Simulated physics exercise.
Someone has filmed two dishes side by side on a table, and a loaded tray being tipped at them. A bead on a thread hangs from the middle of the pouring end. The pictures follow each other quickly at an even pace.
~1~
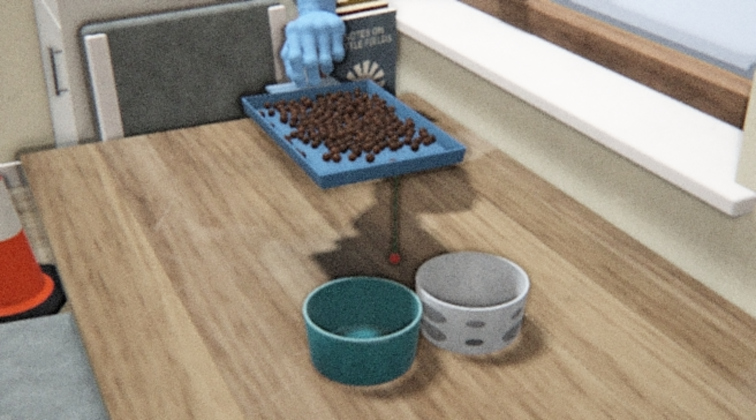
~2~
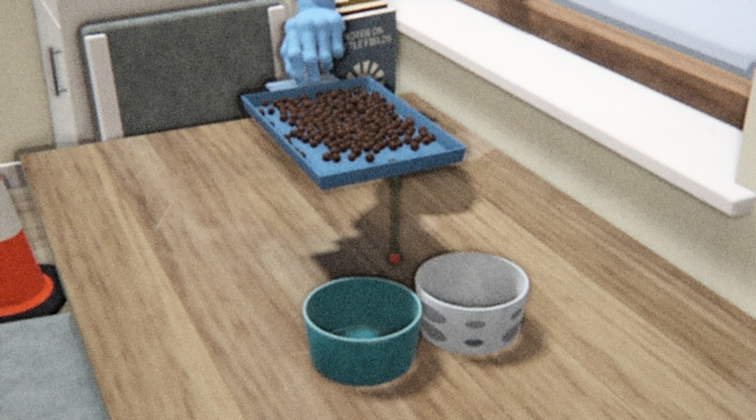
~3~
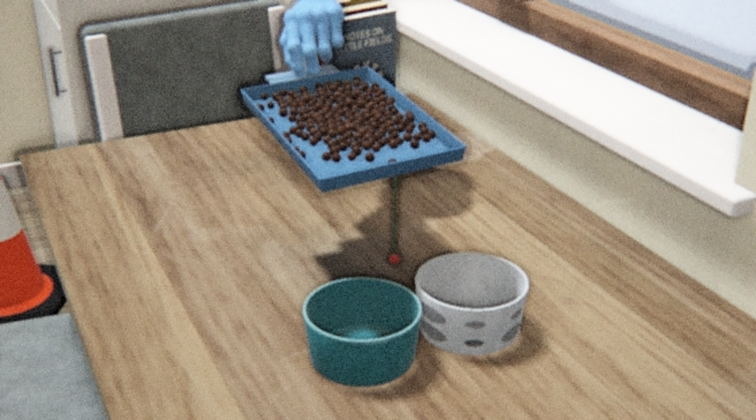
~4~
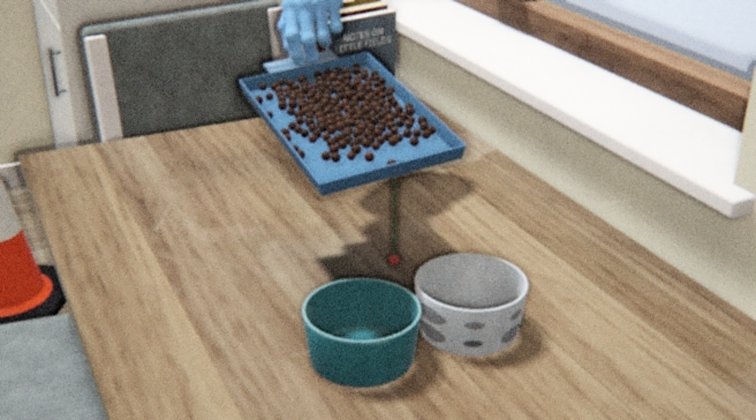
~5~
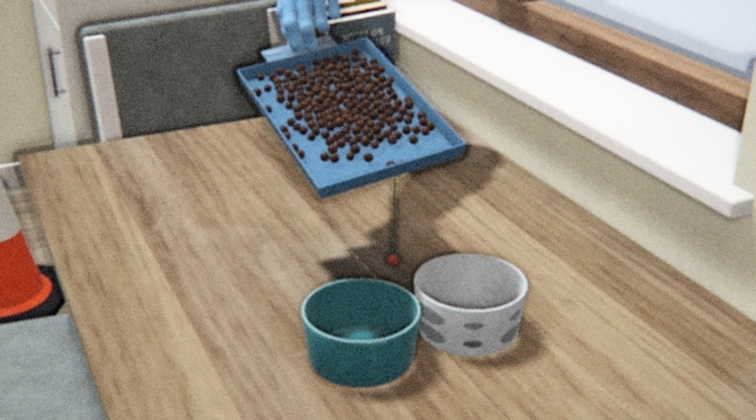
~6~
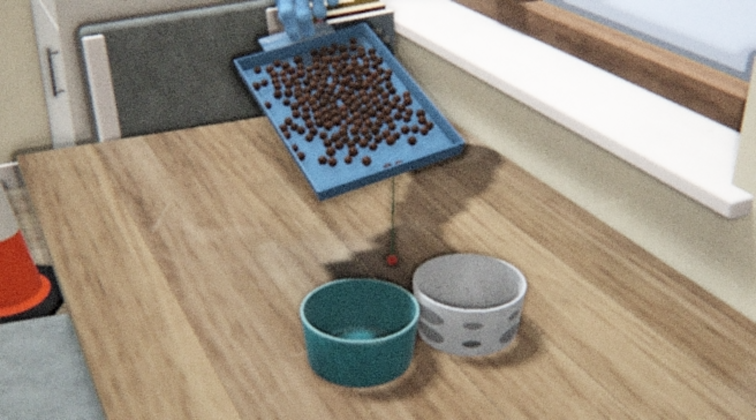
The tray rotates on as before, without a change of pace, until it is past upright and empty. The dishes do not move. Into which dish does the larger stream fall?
It favours the left-hand dish.
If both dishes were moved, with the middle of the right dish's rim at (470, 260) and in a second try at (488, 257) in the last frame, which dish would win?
First the dish on the left, then the left dish.
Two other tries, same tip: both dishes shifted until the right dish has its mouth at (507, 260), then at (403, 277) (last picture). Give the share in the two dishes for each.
The first gives 20 %, the second 80 %.
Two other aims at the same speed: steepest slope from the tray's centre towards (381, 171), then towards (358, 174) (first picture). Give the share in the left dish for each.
First some 60, then 80 per cent.
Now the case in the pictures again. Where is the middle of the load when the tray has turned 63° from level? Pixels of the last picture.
Roughly at (340, 158).
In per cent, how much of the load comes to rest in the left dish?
Roughly 80 in a hundred.
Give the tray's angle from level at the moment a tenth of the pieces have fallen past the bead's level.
Around 70° of tilt.
Soon, tray tipped steeply; most on the tray; a stray few in the left dish; a stray few outside both; a small part in the air.
A while on, tray tipped past a quarter turn; a small part on the tray; about two thirds in the left dish; a small part outside both; a small part in the air.
Towards the end, tray tipped past a quarter turn; most in the left dish; about a quarter outside both.
Finally, tray tipped past a quarter turn; most in the left dish; none in the right dish; about a quarter outside both.
